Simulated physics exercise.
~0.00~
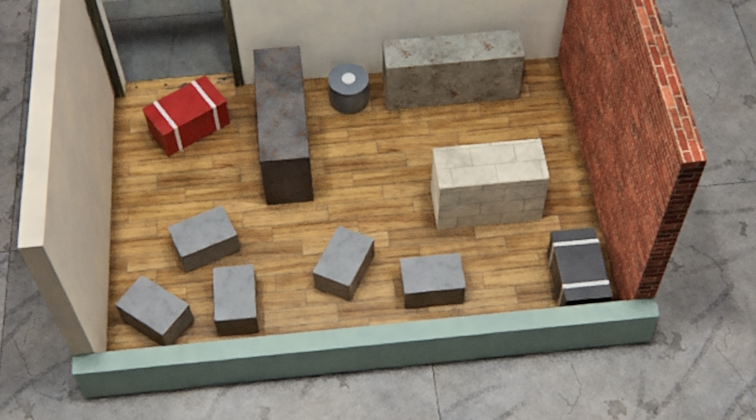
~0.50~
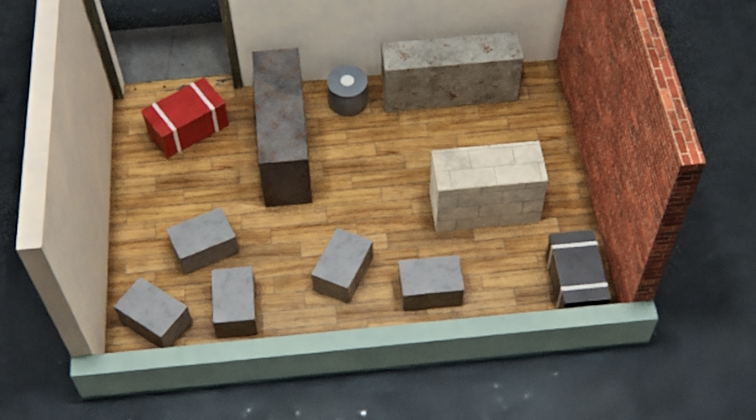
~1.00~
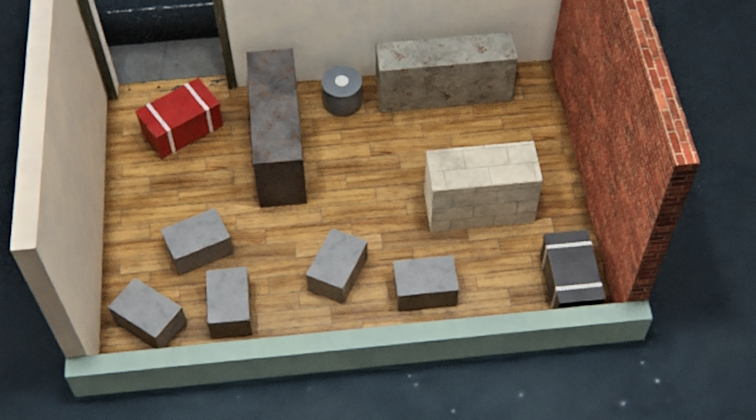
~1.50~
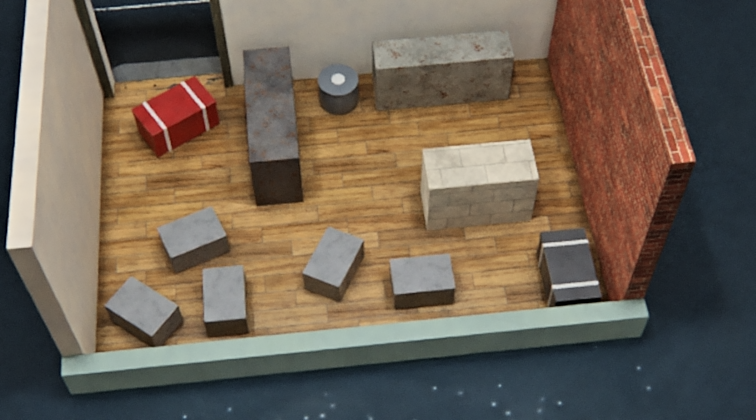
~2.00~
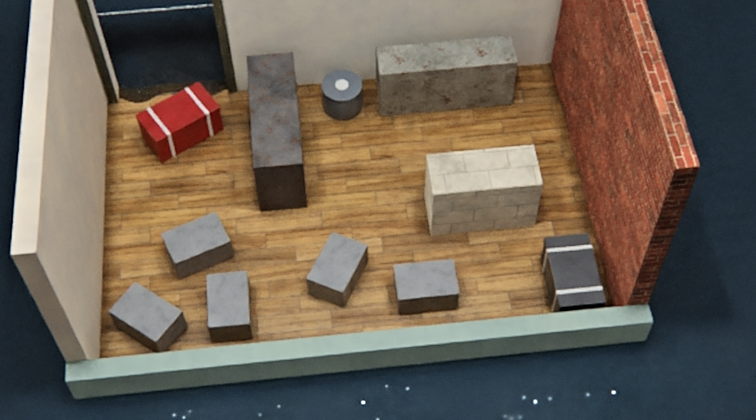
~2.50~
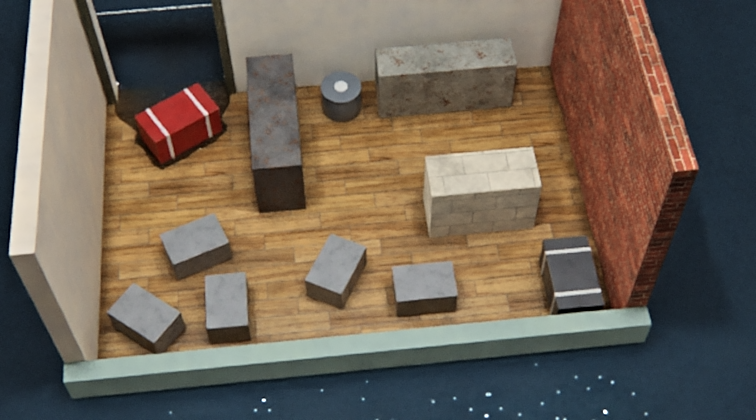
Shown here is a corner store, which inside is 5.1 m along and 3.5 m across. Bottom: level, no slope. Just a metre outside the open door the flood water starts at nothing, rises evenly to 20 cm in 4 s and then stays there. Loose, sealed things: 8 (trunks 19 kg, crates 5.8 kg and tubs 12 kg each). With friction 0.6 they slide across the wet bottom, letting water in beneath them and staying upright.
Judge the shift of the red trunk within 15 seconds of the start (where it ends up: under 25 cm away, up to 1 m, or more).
My money says it heads well off.
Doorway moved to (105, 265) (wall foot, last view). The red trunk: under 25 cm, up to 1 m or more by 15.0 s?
Observation: Red trunk small displacement.
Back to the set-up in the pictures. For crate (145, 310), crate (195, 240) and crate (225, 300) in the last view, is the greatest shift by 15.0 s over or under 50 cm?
In turn: Past it, past it, more.
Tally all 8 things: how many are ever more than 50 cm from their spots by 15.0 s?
7.
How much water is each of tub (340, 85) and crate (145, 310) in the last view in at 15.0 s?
I'd put it at 10 cm and 17 cm respectively.
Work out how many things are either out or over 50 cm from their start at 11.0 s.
The number by then is 6.
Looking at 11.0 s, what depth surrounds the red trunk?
About 6 cm.
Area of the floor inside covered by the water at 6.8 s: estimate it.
About 8.5 m2.
After 3.5 s the red trunk is near (186, 133), 0.3 m from its start, aground; 0 afloat.
After 6.8 s the red trunk is near (200, 266), 2.0 m from its start, afloat; 4 afloat.
After 11.0 s the red trunk is near (396, 197), 2.6 m from its start, aground; 6 afloat.
After 15.0 s the red trunk is near (374, 165), 2.3 m from its start, afloat; 8 afloat.
